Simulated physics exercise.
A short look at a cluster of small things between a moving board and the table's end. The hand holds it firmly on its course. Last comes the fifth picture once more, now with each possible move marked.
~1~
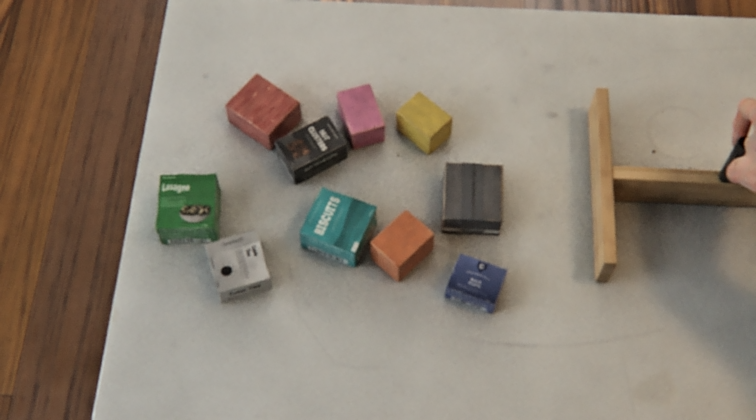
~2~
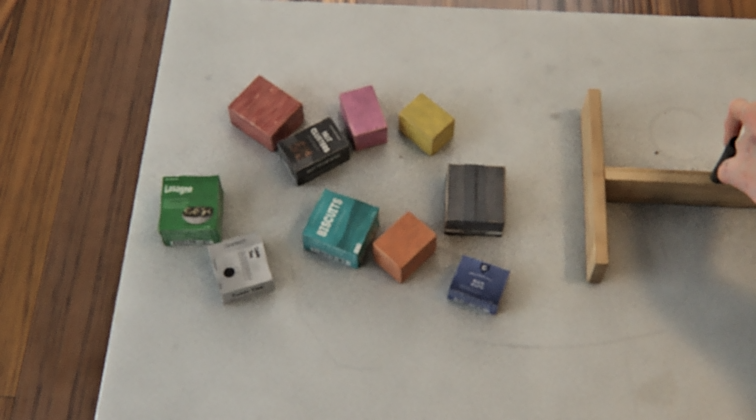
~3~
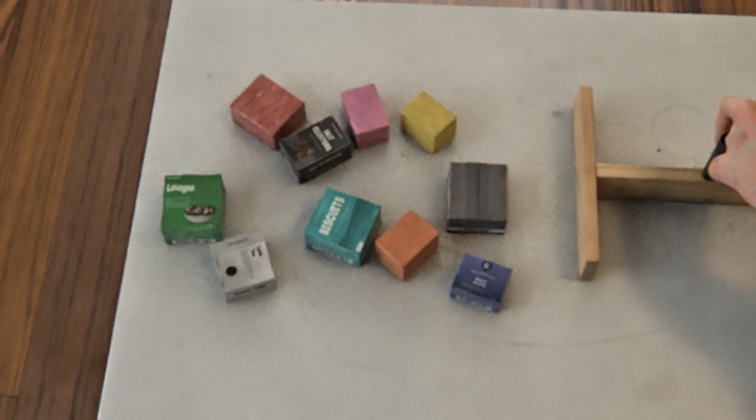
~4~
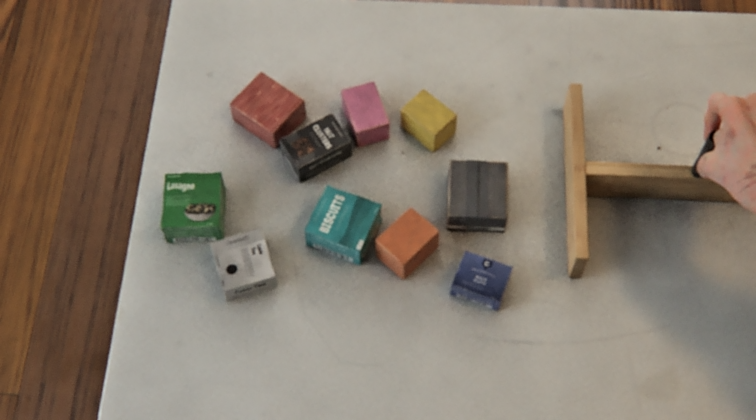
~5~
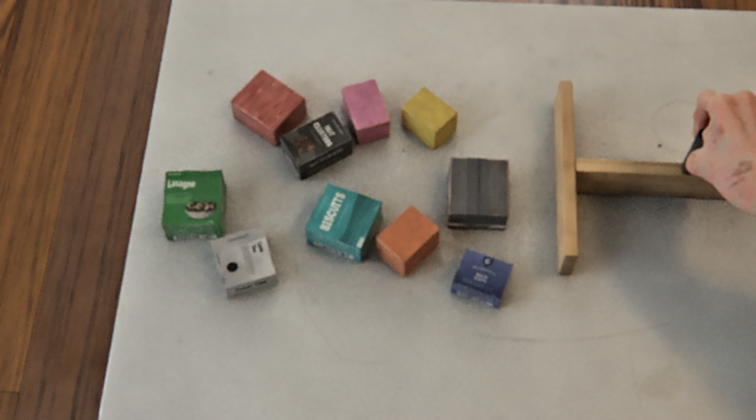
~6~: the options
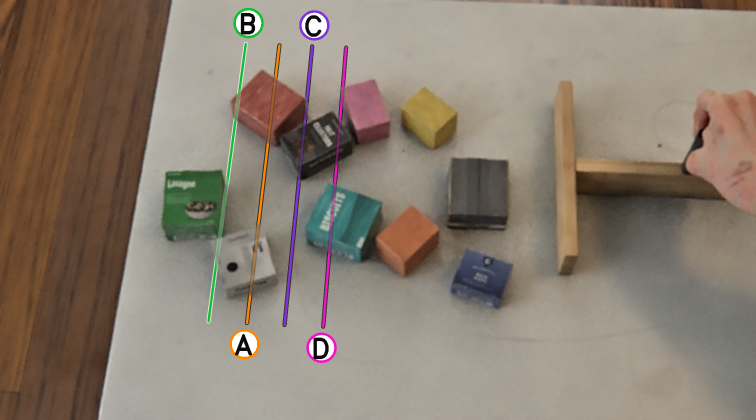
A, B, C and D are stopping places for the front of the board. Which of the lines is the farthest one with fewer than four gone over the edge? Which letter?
Up to line B.
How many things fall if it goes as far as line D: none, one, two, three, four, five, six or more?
The count is none.
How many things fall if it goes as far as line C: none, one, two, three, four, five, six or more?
In all, none.
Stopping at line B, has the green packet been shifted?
Yes.
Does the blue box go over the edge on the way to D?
No.
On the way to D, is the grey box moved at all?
By then, yes.
On the marked copy, A at (264, 175); B at (228, 173); C at (299, 176); D at (335, 178).
Following B. Soon after the start, board (445, 159); blue box (472, 289); yellow block (411, 116).
Later, board (322, 154); green packet (173, 199); white box (186, 275).
In the end, board (228, 150); green packet over the edge; red block over the edge; three fallen.
As for the rest, A is within the limit but short; C is within the limit but short; D is within the limit but short.
